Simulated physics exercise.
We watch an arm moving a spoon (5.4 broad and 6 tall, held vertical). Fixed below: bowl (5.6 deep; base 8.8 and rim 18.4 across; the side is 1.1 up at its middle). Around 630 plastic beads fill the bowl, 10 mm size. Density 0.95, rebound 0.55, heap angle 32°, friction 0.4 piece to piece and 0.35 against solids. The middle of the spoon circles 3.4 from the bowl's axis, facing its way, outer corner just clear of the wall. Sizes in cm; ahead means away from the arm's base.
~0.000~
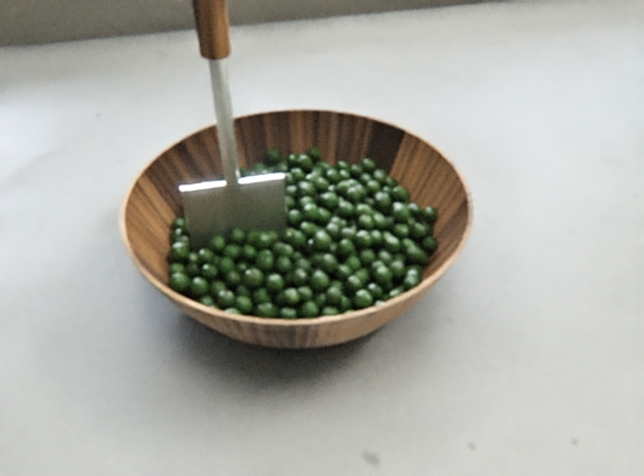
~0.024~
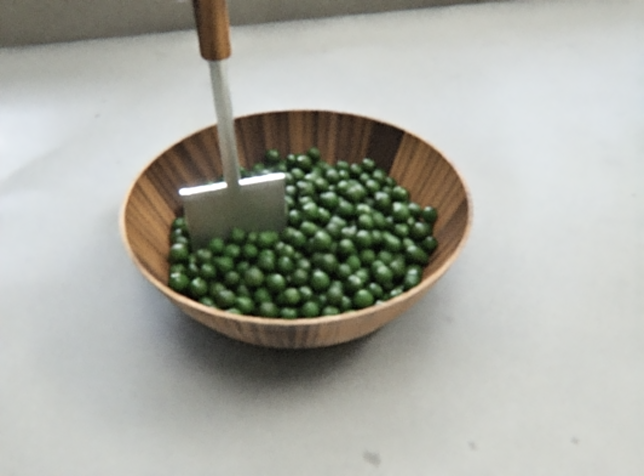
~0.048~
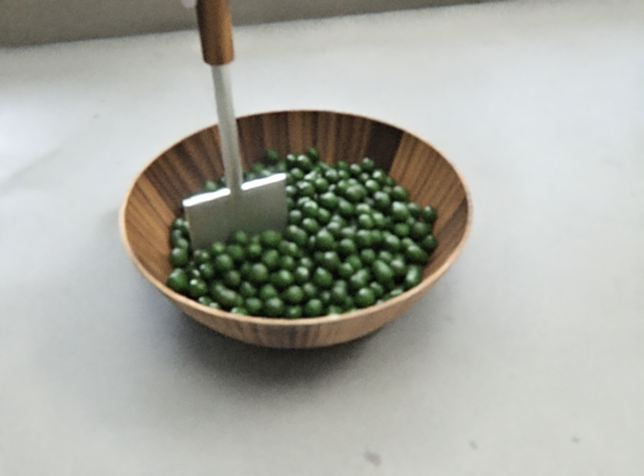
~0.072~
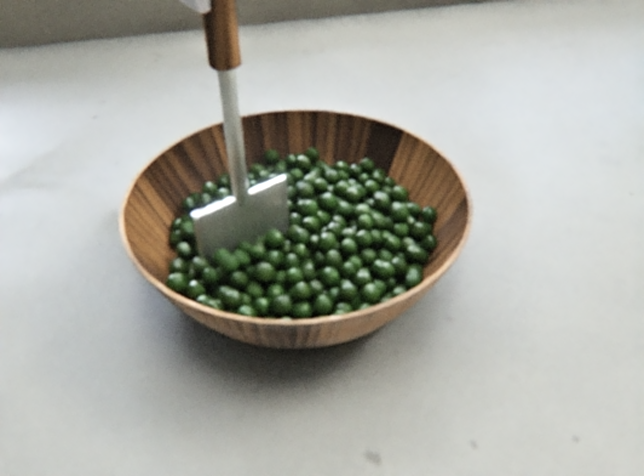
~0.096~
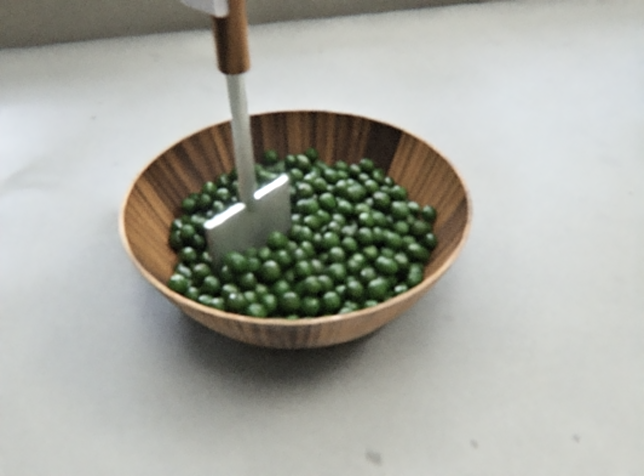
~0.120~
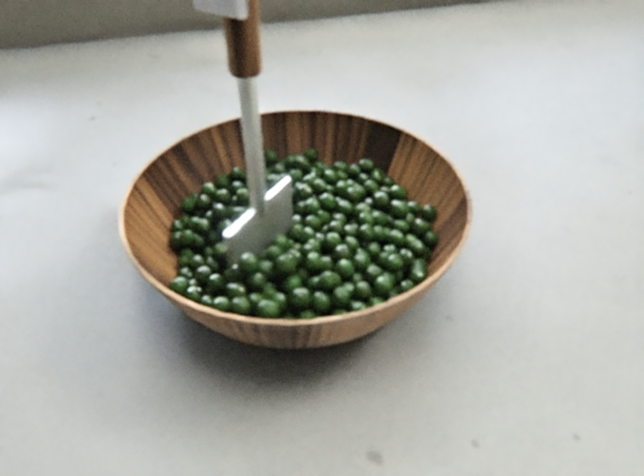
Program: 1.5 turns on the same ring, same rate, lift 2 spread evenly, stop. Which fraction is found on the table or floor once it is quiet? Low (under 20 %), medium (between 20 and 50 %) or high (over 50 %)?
On the table or floor the share is low, under 20 %.
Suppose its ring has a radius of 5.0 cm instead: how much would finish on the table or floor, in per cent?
It would be near 10 per cent.
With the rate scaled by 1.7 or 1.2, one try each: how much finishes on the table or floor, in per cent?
About 30 and 15 per cent.
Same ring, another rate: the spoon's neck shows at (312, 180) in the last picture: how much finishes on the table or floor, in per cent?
Some 40 per cent.
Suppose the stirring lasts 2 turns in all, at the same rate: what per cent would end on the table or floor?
In that case some 10 per cent.
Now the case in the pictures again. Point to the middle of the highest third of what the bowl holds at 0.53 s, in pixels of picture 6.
At about (284, 153).
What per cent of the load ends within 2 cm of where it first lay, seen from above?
Some 5 per cent.
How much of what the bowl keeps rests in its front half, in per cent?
About 45 per cent.
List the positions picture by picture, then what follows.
The spoon neck at (230, 158), 0° round; upper third of the load around (309, 223), from x 175 to 430, top at y 155; 630 in the bowl, in the first frame.
The spoon neck at (230, 159), 3° round; upper third of the load around (307, 225), from x 175 to 430, top at y 155, in the second frame.
The spoon neck at (232, 165), 13° round; upper third of the load around (302, 230), from x 175 to 430, top at y 155, in the third frame.
The spoon neck at (238, 171), 24° round; upper third of the load around (303, 237), from x 175 to 430, top at y 155, in the fourth frame.
The spoon neck at (246, 176), 36° round; upper third of the load around (309, 242), from x 180 to 430, top at y 155, in the fifth frame.
The spoon neck at (257, 180), 47° round; upper third of the load around (313, 247), from x 180 to 430, top at y 155; 630 in the bowl, in the sixth frame.
After 0.53 s, 240° round, highest piece 8 above the table; 600 in the bowl, 23 on the table or floor, 7 in flight or on the tool.
After 0.95 s, 74° round, highest piece 7 above the table; 572 in the bowl, 55 on the table or floor, 3 in flight or on the tool.
After 1.35 s, 180° round, highest piece 5 above the table; 569 in the bowl, 61 on the table or floor.
After 2.05 s, 180° round, highest piece 5 above the table; 569 in the bowl, 61 on the table or floor.
In the end, 569 in the bowl, 61 on the table or floor. That is 10 % on the table or floor.
